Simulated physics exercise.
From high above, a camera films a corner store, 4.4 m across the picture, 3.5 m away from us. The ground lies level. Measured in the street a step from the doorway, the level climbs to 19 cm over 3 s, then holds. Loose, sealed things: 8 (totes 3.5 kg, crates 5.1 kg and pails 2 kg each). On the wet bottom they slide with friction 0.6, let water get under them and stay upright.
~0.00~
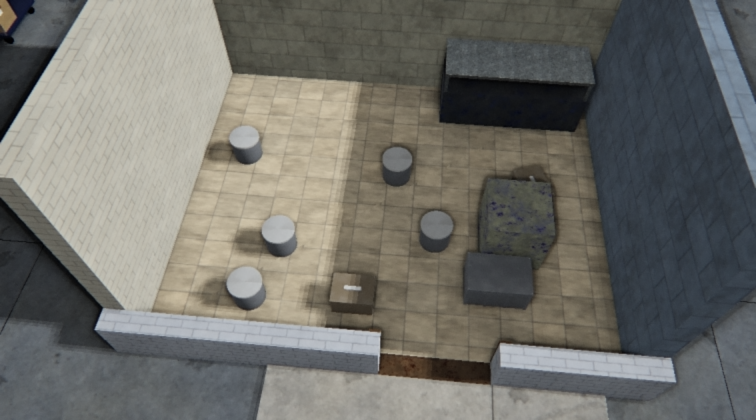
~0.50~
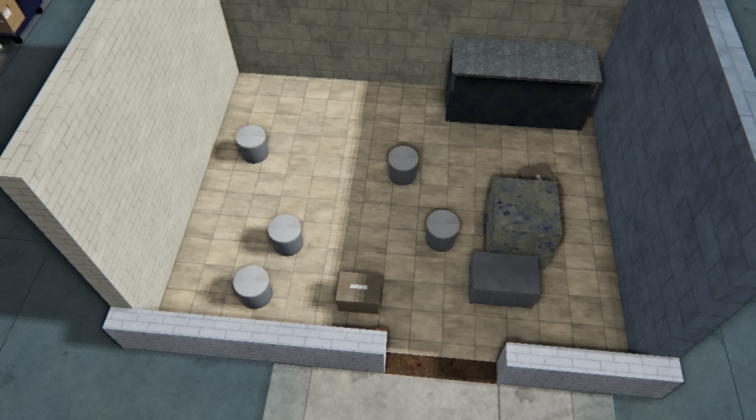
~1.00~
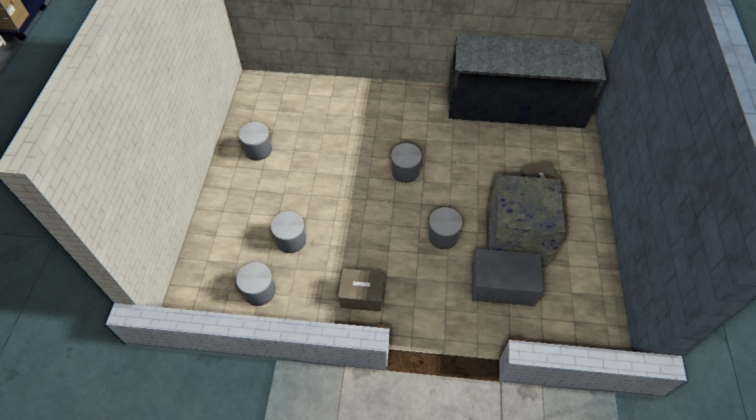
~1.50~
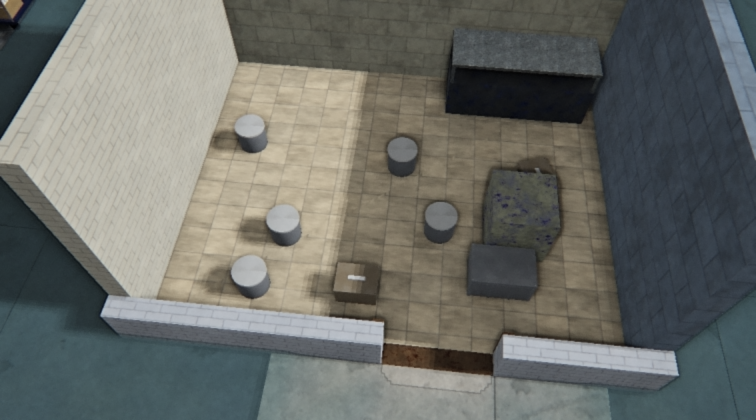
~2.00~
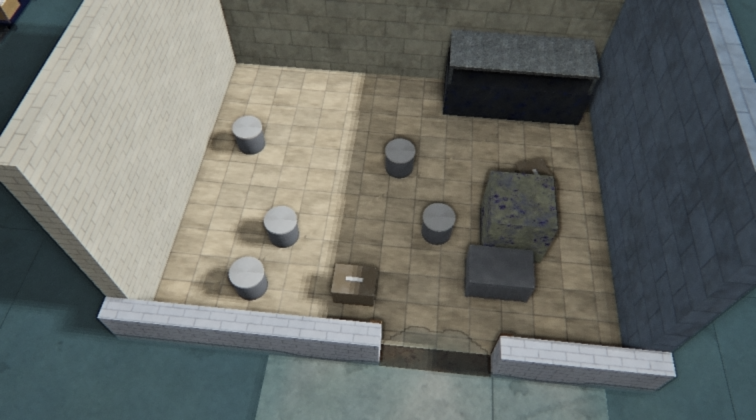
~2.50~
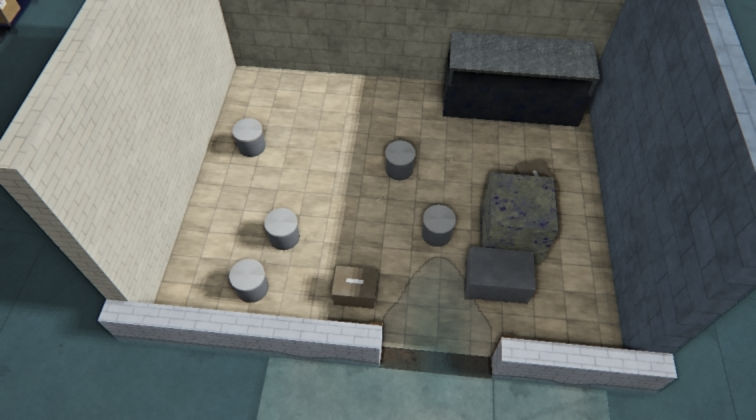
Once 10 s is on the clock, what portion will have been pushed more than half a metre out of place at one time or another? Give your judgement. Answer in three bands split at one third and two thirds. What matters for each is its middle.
One third to two thirds.
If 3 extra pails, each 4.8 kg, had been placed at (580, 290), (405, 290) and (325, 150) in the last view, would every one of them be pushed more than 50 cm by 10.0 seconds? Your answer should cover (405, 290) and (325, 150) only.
The first: Farther. The second: Not as far.
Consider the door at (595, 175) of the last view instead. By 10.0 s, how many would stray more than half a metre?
Result: 6.
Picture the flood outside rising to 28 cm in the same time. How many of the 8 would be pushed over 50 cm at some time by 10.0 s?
Then the count would be 7.
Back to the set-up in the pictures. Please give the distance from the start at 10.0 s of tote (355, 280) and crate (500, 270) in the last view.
30 cm, 80 cm.
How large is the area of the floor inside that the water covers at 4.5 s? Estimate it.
Close to 7.5 m2, I'd say.
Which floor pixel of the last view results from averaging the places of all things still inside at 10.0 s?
Mean position: Approximately (328, 255).
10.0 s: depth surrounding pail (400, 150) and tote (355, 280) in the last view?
Roughly 6 and 2 cm.
After 3.5 s 0 of 8 are over 50 cm from their spots; 0 afloat.
After 4.5 s 2 of 8 are over 50 cm from their spots; 2 afloat.
After 7.0 s 3 of 8 are over 50 cm from their spots; 3 afloat.
After 10.0 s 5 of 8 are over 50 cm from their spots, and 5 have been at some point; 6 afloat.
